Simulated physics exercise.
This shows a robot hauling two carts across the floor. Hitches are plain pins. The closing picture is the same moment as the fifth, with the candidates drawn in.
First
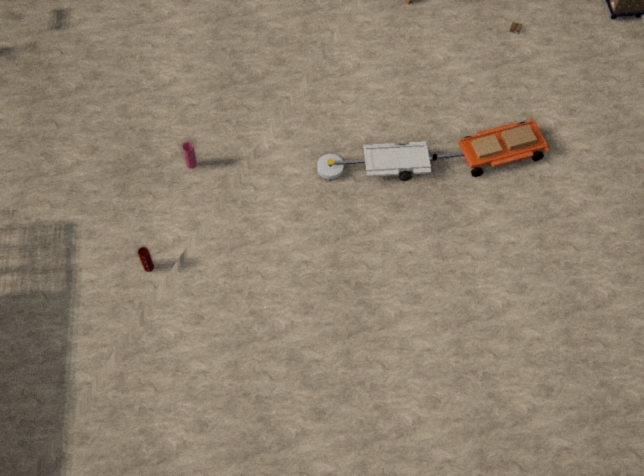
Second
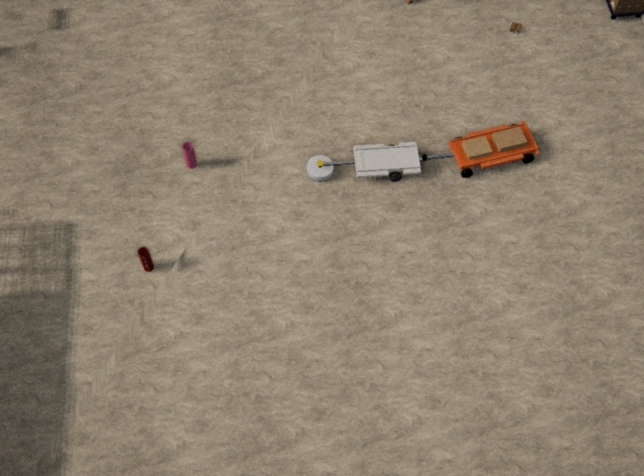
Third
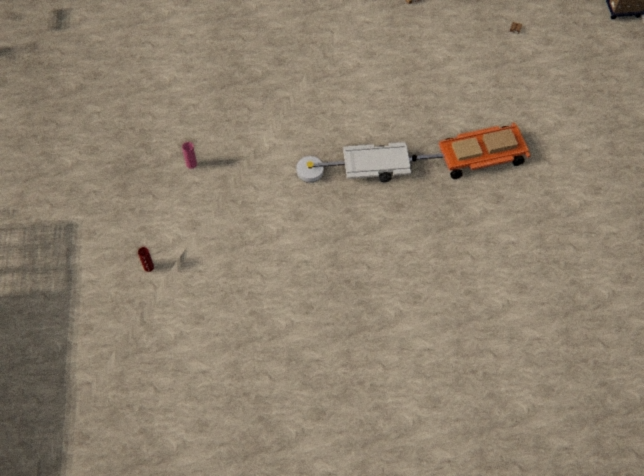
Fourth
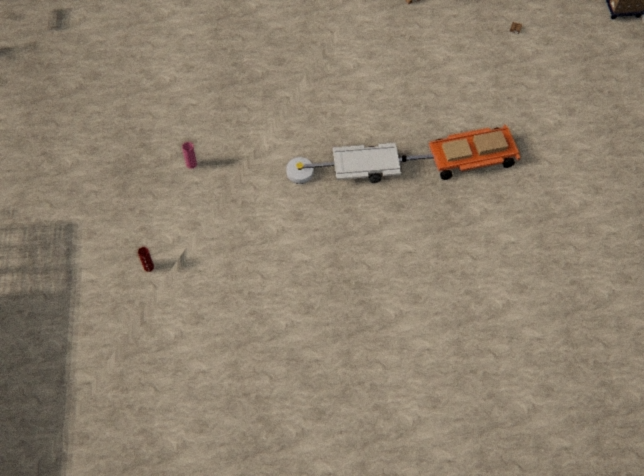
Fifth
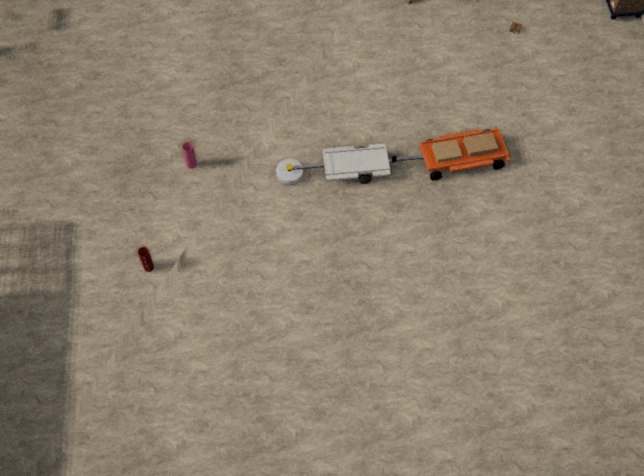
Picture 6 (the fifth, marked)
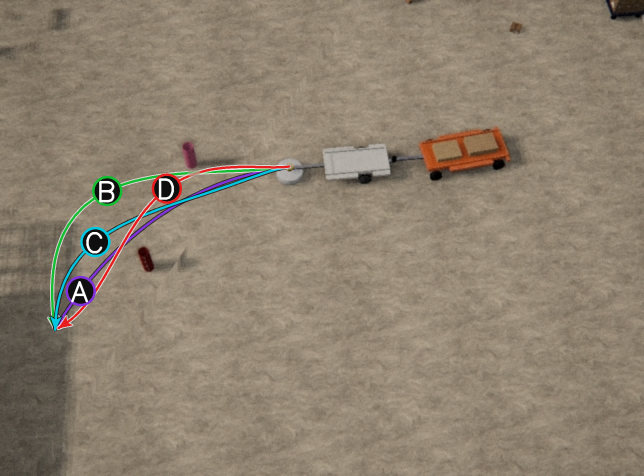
A small round robot pulled a white cart and an orange cart carrying two boxes slowly leftward across the floor, moving closer to the pink post while the pink and red posts stayed still.
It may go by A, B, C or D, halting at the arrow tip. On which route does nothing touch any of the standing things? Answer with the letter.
Only C clears them all.
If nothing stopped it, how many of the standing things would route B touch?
It touches one.
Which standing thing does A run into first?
The red post.
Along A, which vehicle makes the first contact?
The white cart.
On the copy, A from (289, 167) via (157, 217) to (56, 328); B from (289, 167) via (117, 187) to (55, 330); C from (289, 167) via (142, 216) to (55, 330); D from (289, 167) via (149, 206) to (59, 328).
On C. First, robot (190, 203), last cart (364, 161).
Then, robot (92, 251), last cart (263, 181).
Finally, robot (57, 333), last cart (188, 205); nothing has been touched.
By contrast, A meets the red post; B meets the pink post; D meets the red post.
